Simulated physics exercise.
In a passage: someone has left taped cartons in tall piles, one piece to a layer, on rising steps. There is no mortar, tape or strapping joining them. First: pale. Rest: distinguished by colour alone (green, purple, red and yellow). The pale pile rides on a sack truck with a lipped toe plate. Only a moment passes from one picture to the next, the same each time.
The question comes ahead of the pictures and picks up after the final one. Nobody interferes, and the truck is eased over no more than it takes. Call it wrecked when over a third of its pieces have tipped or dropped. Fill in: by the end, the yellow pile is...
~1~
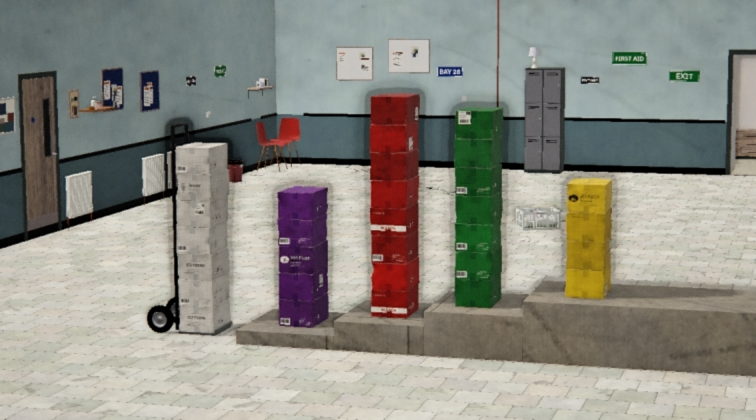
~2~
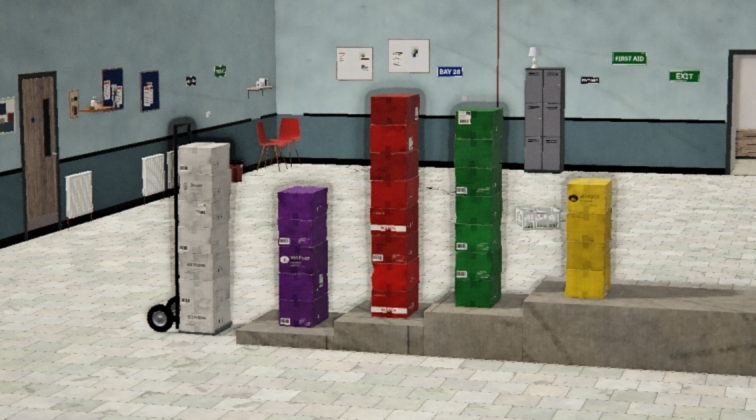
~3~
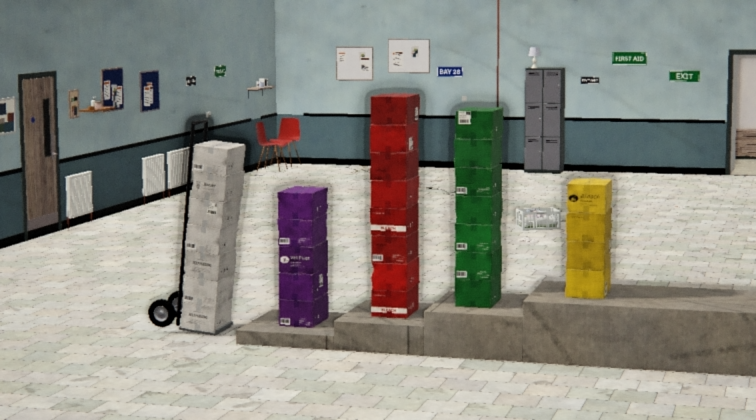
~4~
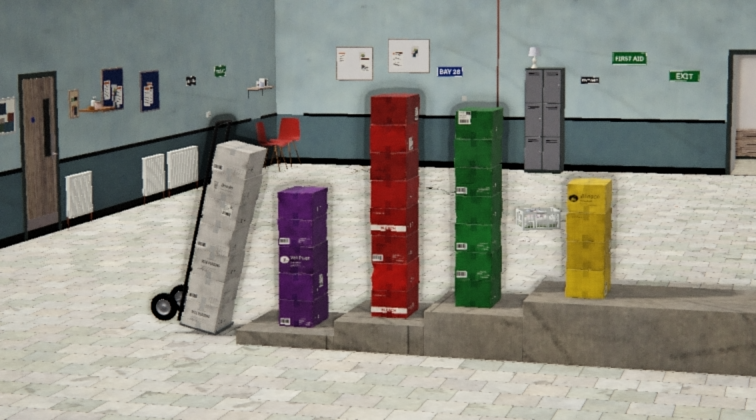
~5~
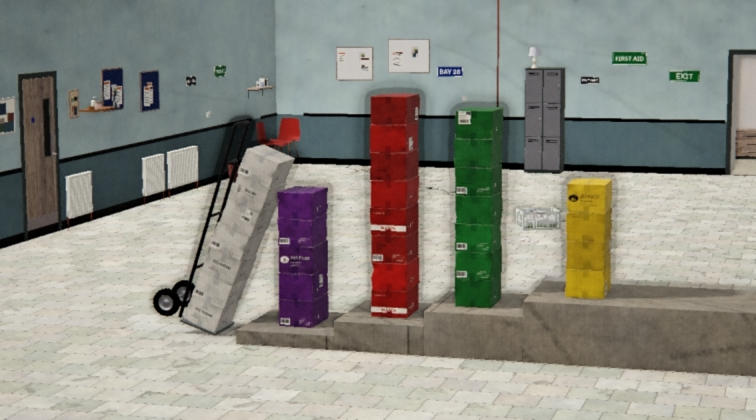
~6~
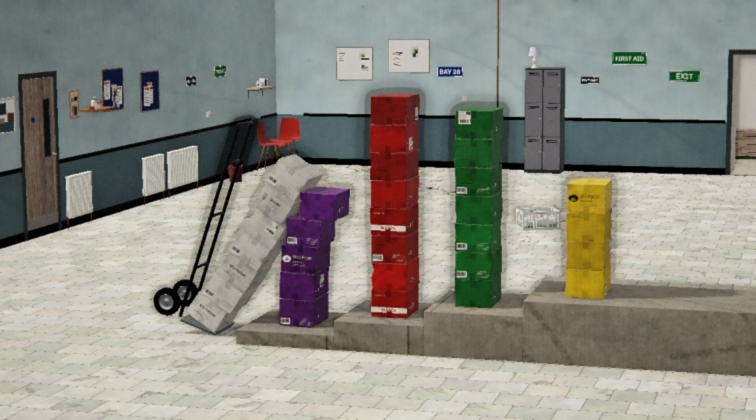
By the end, the yellow pile is down.
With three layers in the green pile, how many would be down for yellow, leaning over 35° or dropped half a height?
For yellow, the count is 2.
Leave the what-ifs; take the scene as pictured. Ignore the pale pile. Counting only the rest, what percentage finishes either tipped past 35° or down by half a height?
Around 95 percent.
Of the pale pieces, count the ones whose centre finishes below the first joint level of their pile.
Pale pieces: 1.
Shortly afterwards, 7 of the pale pile down; none of the 4 yellow cartons down (4 of 24 in all colours); top yellow carton unmoved; top purple carton tilted clearly, half its height lower.
Next, 7 of the pale pile down; none of the 4 yellow cartons down (20 of 24 in all colours); top yellow carton tilted a little; top green carton tilted steeply, about its own height lower.
In the end, 7 of the pale pile down; 3 of the 4 yellow cartons down (23 of 24 in all colours); top yellow carton upside down; top green carton upside down.
